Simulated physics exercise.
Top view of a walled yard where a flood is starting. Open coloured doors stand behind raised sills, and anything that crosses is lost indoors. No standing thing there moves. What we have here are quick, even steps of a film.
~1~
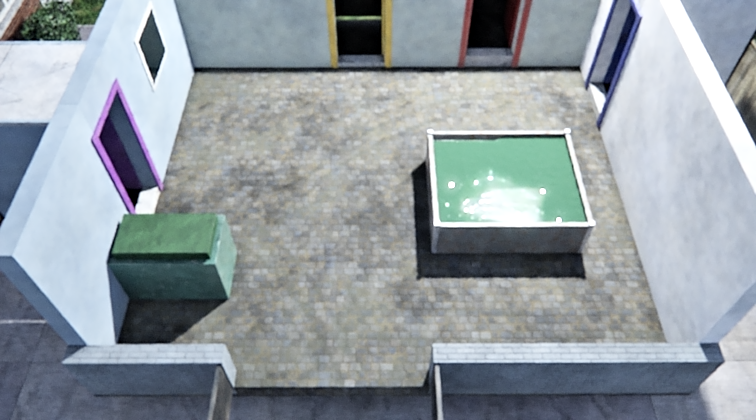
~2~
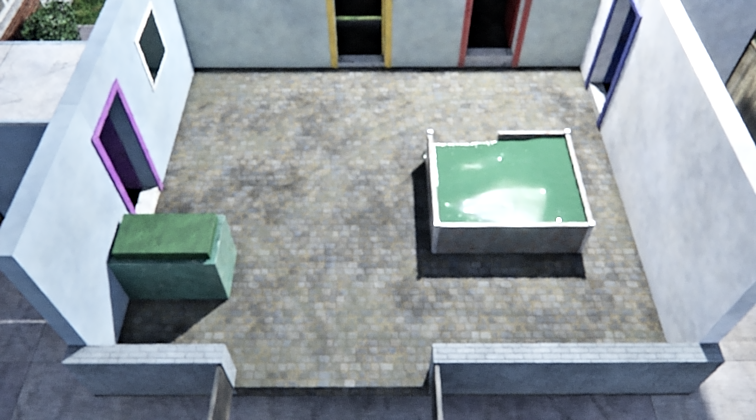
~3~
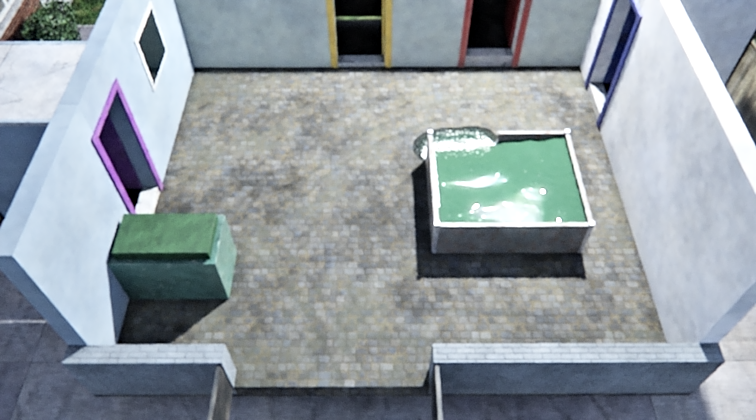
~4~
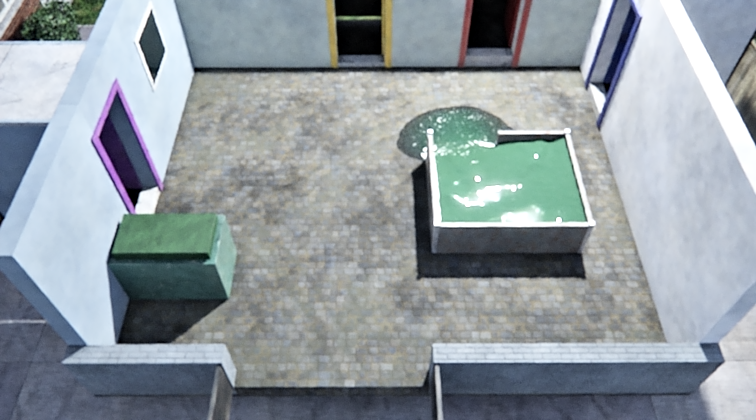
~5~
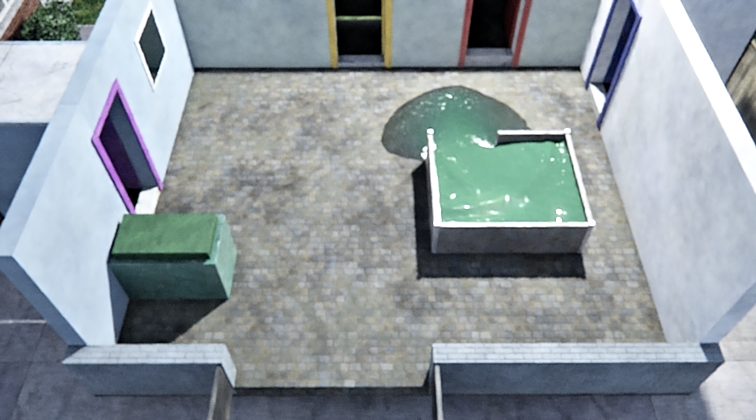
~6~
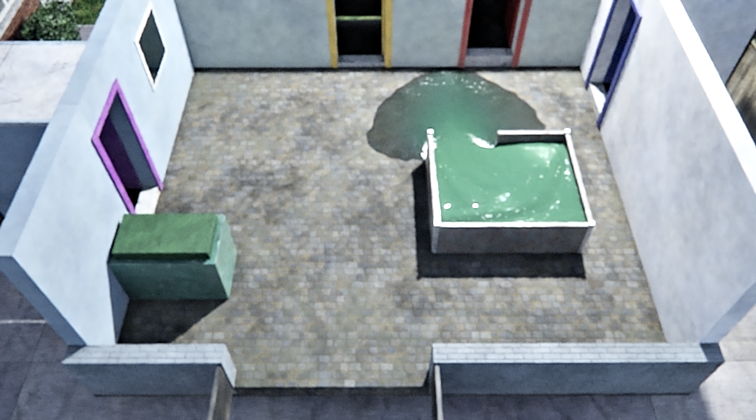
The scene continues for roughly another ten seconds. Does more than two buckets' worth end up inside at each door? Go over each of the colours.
The red door no, two at most; the blue door no, two at most; the yellow door yes, more than two; the purple door no, two at most.
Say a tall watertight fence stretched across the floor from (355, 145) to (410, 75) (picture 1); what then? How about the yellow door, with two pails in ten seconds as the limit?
Looking at each in turn, yellow remains within bounds.
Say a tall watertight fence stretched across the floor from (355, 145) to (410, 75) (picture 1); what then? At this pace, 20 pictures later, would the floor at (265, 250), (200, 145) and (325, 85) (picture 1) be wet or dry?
Log, spots one to three: Spared; spared; swamped.
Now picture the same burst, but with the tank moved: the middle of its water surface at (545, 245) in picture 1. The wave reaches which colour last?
Result: The purple door.
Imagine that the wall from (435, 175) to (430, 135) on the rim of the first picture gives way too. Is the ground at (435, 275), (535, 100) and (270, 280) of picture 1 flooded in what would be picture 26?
In turn: Untouched, then untouched, then inundated.
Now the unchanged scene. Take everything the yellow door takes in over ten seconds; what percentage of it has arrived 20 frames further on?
Roughly 80 percent.
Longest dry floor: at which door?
It's the door marked purple.
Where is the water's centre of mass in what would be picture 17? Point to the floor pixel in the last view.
The water's centre sits above (470, 154).
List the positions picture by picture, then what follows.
In the first frame, the open tank at (505, 179) is whole and still.
In the second frame, the front is at a hidden place, out from the gap on the open tank's far side.
In the third frame, the front is at (485, 132), out from the gap on the open tank's far side.
In the fourth frame, the front is at (475, 111), out from the gap on the open tank's far side.
In the fifth frame, water pours out on the open tank's far side and has run to (466, 90).
In the sixth frame, the front is at (438, 71), out from the gap on the open tank's far side.
A moment on, water covers 20 % of the floor; the red door wet at the sill, nothing in, the blue door not reached, the yellow door wet at the sill, nothing in, the purple door not reached.
Next, water covers 25 % of the floor; the red door under two buckets in, the blue door wet at the sill, nothing in, the yellow door over two buckets in, the purple door not reached.
Then, water covers 35 % of the floor; the red door under two buckets in, the blue door wet at the sill, nothing in, the yellow door over two buckets in, the purple door not reached.
Later, water covers 55 % of the floor; the red door under two buckets in, the blue door wet at the sill, nothing in, the yellow door over two buckets in, the purple door wet at the sill, nothing in.
In the end, water covers 85 % of the floor; the red door under two buckets in, the blue door wet at the sill, nothing in, the yellow door over two buckets in, the purple door wet at the sill, nothing in.
